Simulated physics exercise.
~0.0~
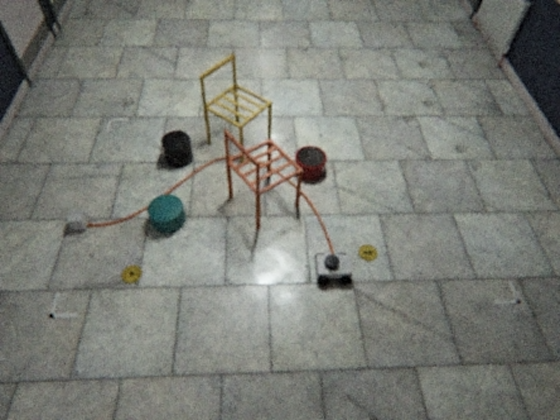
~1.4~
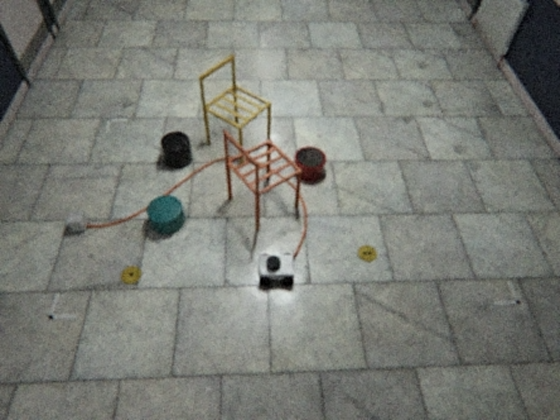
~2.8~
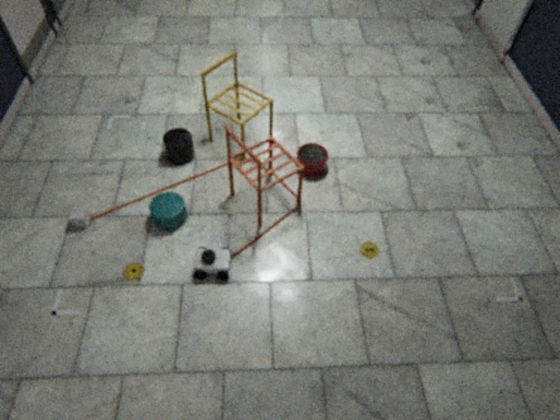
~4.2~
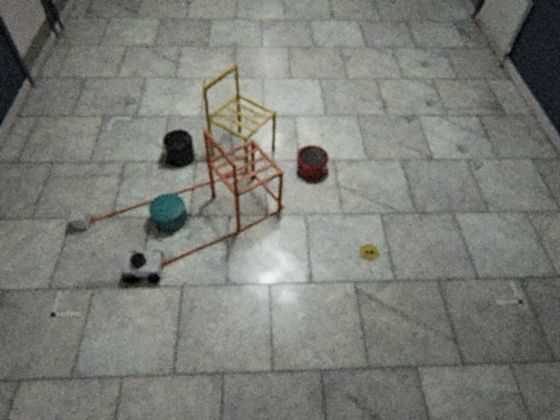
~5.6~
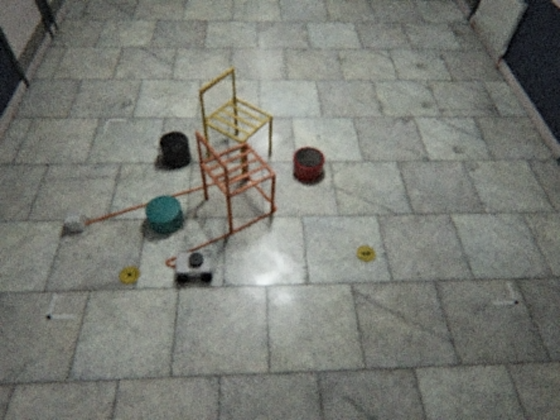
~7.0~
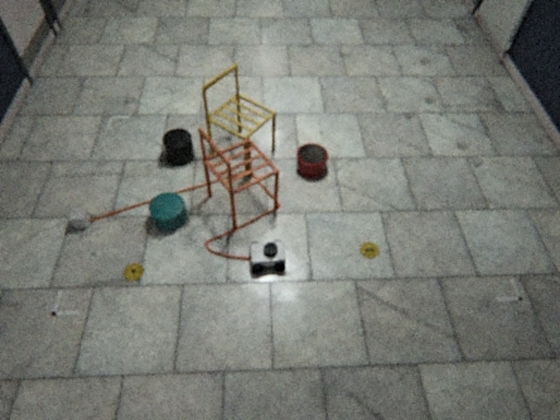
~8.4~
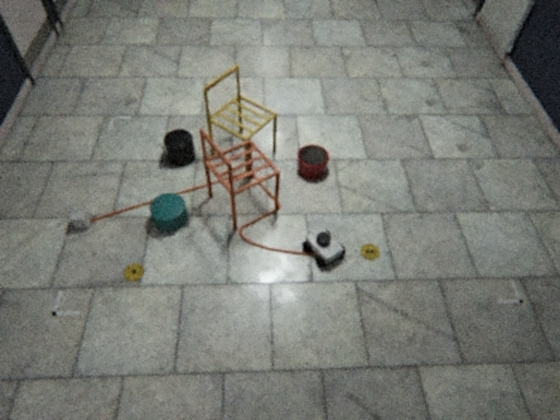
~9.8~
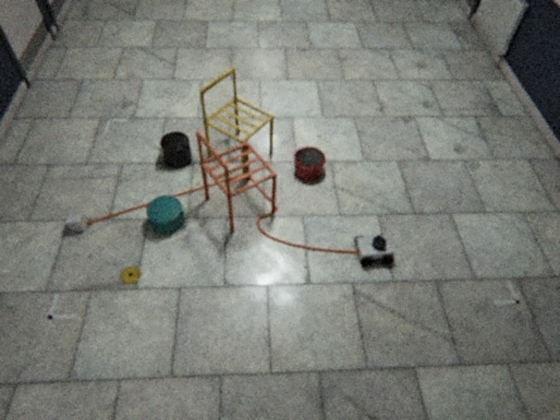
A cart's lead drags the orange and yellow chairs, then the cart returns right and stops.
